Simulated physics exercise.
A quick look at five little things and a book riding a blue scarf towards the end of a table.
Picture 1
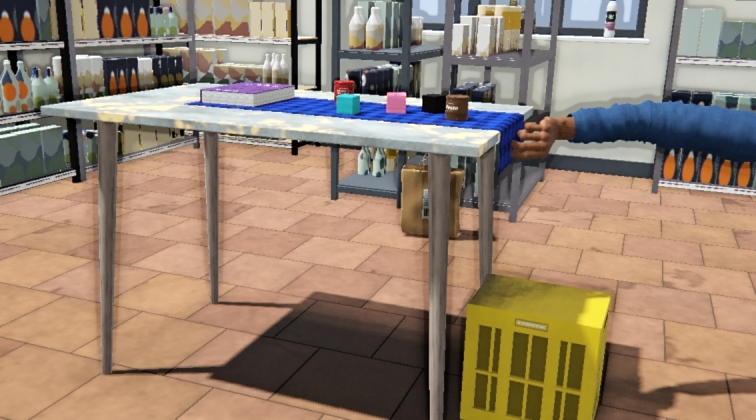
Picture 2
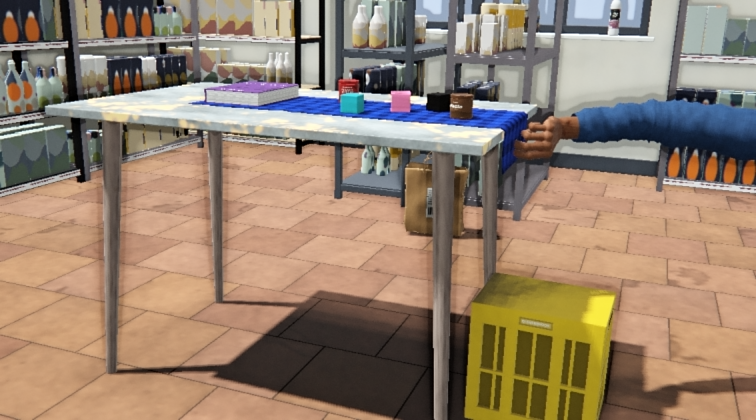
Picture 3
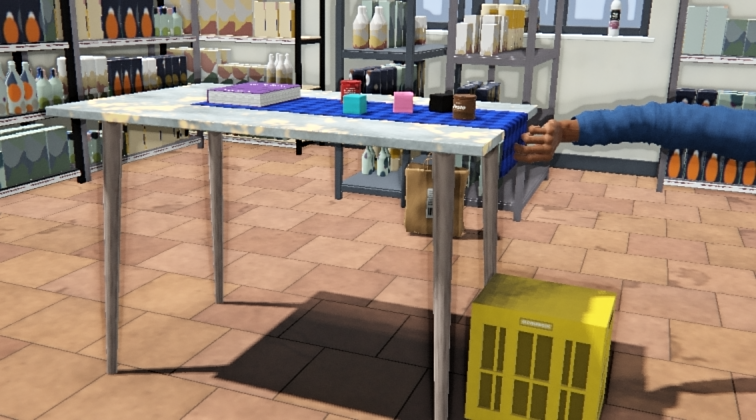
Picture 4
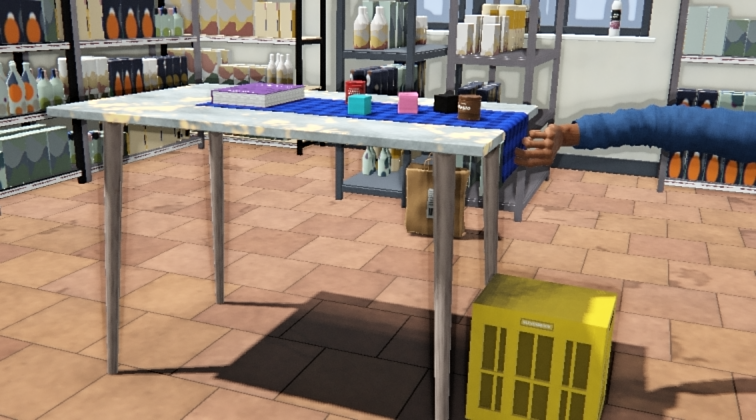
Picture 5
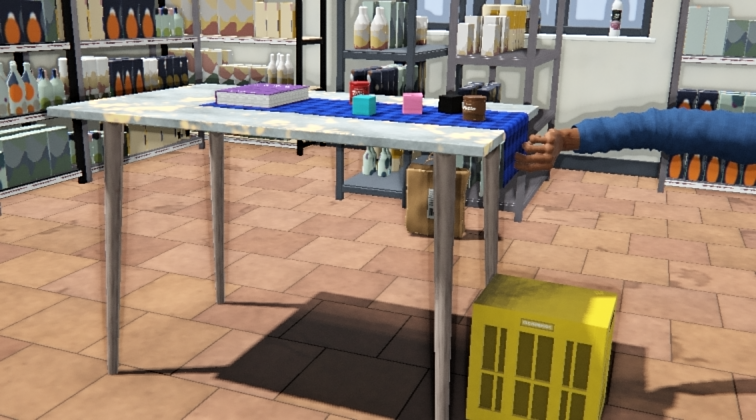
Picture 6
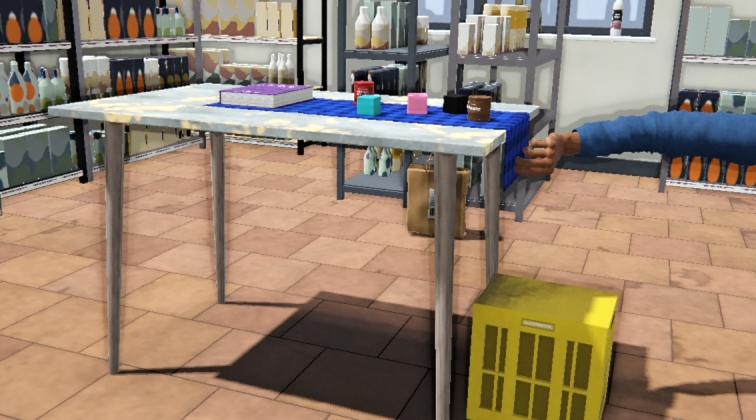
A blue cloth gripped by a hand at the table's right edge slid slightly to the right, slowly carrying a purple book and some little coloured pots and cubes along with it.
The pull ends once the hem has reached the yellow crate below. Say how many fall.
The count of fallen things is three.
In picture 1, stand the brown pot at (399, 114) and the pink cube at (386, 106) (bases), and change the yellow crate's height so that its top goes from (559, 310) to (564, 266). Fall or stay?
The brown pot remains up, the pink cube stays on.
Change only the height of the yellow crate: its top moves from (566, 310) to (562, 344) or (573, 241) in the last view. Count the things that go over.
Then 4 and 1.
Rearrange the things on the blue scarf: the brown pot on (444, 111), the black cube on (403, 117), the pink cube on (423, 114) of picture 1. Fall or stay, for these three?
The brown pot is carried off; the black cube comes down; the pink cube falls.
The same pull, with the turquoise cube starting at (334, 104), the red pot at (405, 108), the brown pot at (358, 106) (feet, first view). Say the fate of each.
The turquoise cube keeps its place on top, the red pot comes down, the brown pot holds on.
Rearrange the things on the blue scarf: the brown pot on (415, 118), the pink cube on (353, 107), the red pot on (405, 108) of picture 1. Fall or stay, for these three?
The brown pot goes over; the pink cube survives; the red pot falls.
Soon after, hem near (512, 249); brown pot and black cube gone.
After that, hem on the crate; brown pot, black cube and pink cube gone.
In the end, hem on the crate; brown pot, black cube and pink cube gone. It carries off three.
